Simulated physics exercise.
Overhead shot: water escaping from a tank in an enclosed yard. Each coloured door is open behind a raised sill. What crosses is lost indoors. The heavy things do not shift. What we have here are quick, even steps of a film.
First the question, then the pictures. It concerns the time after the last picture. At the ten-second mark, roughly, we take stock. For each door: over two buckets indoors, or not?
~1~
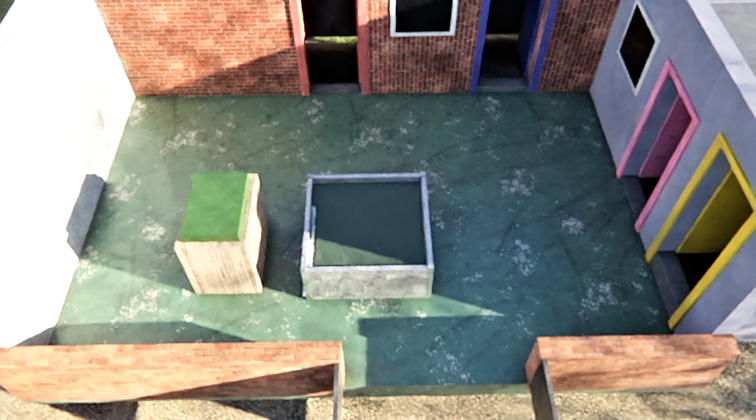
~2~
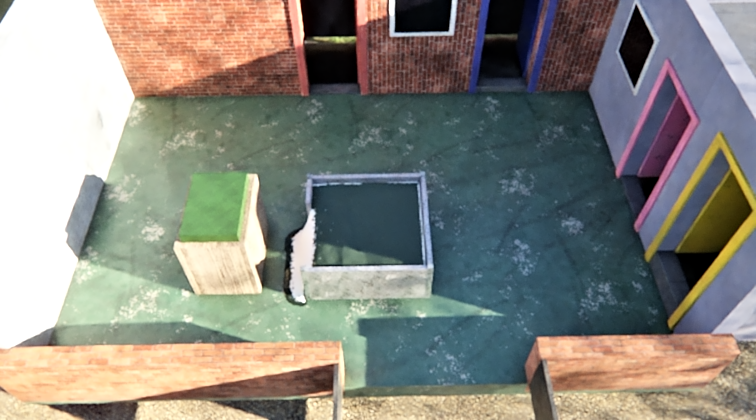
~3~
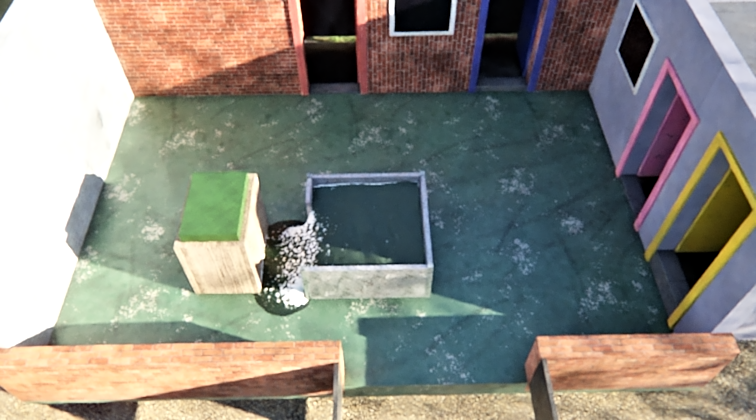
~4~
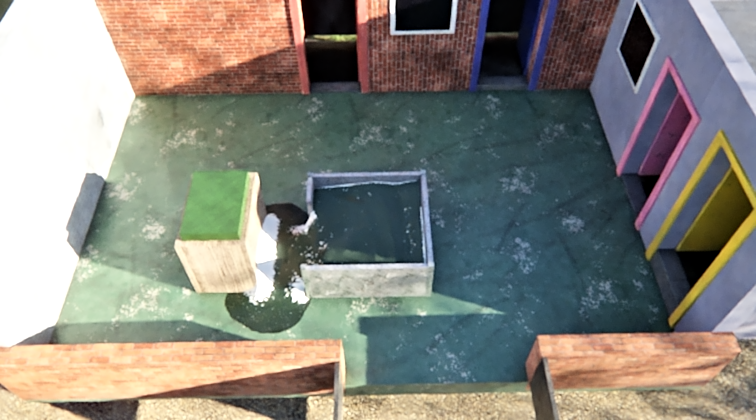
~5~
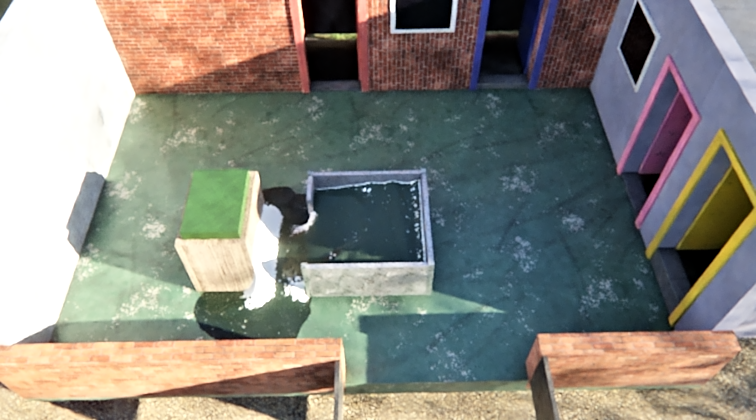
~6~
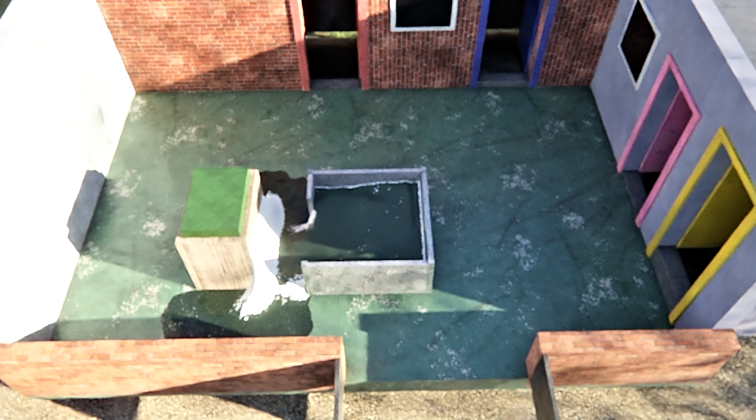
The yellow door doesn't overshoot the mark there. The blue door doesn't overshoot the mark there. The pink door doesn't overshoot the mark there. The red door overshoots the mark there.
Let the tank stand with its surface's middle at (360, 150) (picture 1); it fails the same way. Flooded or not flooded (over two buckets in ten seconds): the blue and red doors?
For the blue door the answer is no, short of it, for the red door it is no, short of it.
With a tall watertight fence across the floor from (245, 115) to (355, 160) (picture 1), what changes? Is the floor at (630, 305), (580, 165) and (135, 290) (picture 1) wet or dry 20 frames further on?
Results in order: Bone-dry / bone-dry / swamped.
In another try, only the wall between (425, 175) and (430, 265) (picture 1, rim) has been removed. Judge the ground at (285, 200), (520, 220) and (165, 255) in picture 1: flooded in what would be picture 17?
One by one: Unsoaked; waterlogged; unsoaked.
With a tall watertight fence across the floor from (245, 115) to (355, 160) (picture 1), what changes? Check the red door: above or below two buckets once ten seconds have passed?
The red door falls short.
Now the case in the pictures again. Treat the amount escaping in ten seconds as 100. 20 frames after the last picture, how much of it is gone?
Near 45 in a hundred.
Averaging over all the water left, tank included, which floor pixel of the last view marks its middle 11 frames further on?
I'd say near (299, 255).
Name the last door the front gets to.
That would be the pink door.
A moment on, water covers 20 % of the floor; the yellow door not reached, the blue door not reached, the pink door not reached, the red door not reached.
Next, water covers 35 % of the floor; the yellow door not reached, the blue door not reached, the pink door not reached, the red door under two buckets in.
Then, water covers 50 % of the floor; the yellow door not reached, the blue door wet at the sill, nothing in, the pink door not reached, the red door over two buckets in.
Later, water covers 65 % of the floor; the yellow door wet at the sill, nothing in, the blue door wet at the sill, nothing in, the pink door not reached, the red door over two buckets in.
In the end, water covers 85 % of the floor; the yellow door wet at the sill, nothing in, the blue door wet at the sill, nothing in, the pink door wet at the sill, nothing in, the red door far over two buckets in.
